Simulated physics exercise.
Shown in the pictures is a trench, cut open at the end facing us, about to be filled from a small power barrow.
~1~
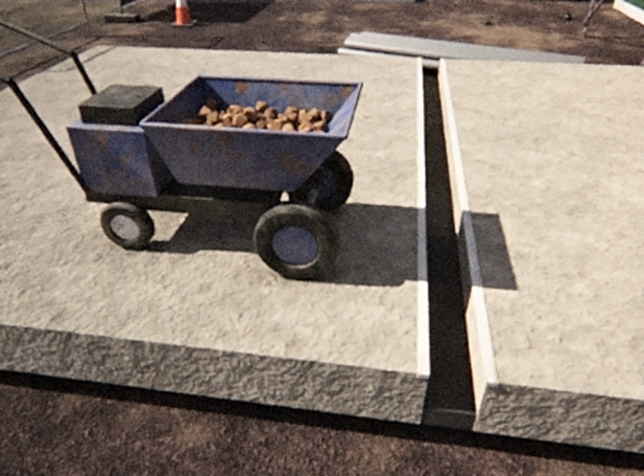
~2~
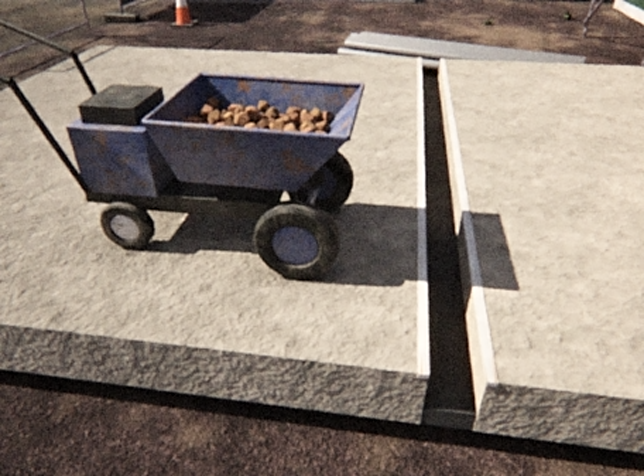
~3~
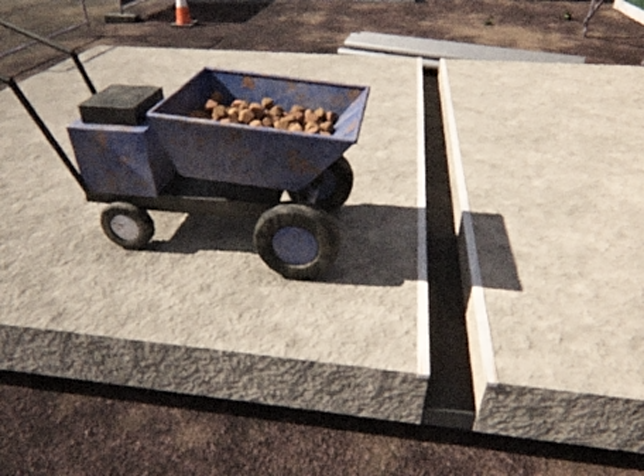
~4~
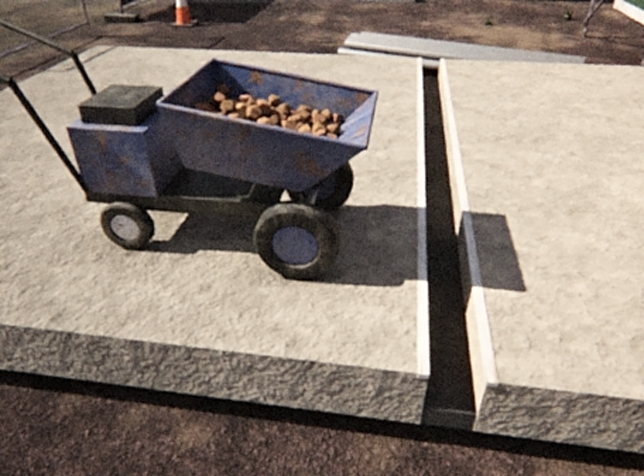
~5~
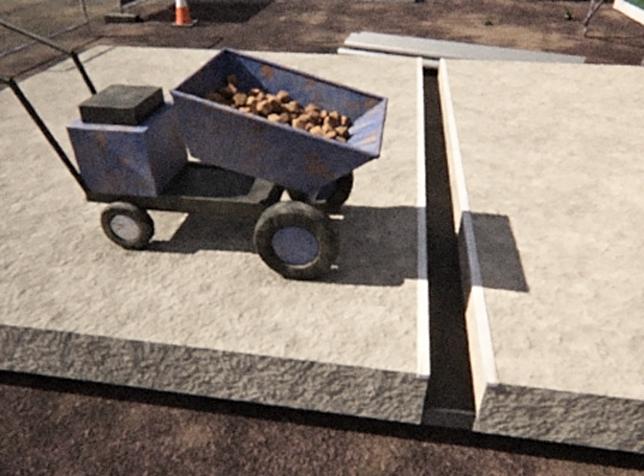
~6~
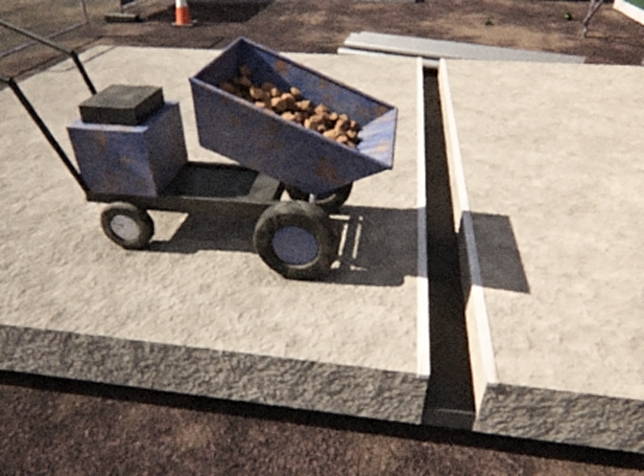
In this clip, a blue barrow loaded with brown clods stands on a pale slab to the left of a narrow trench, and its skip gradually tilts down toward the right, the rear rising while the wheels stay still.
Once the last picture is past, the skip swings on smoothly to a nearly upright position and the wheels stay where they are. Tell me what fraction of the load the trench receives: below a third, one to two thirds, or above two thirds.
Above two thirds.
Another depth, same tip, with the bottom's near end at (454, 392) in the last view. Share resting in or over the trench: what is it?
It works out to some 50 percent.
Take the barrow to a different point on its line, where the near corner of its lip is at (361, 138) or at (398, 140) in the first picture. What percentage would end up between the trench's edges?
The first gives close to 70 per cent and the second 10 per cent.
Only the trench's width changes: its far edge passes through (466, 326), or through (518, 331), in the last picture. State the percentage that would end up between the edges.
50 %, 100 %.
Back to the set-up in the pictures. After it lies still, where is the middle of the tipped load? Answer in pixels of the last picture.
Near pixel (446, 264).
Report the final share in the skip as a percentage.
It ends up near 5 per cent.
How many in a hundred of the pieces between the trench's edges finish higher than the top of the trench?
Some 15 per cent.
Soon, skip tipped steeply; all in the skip.
A while on, skip tipped right over; about half in the skip; a stray few short of the trench; about a third in or heaped over the trench; a stray few beyond it; a stray few falling.
Towards the end, skip tipped right over; a small part in the skip; a stray few short of the trench; most in or heaped over the trench; a small part beyond it.
Finally, skip tipped right over; a small part in the skip; a stray few short of the trench; most in or heaped over the trench; a small part beyond it.
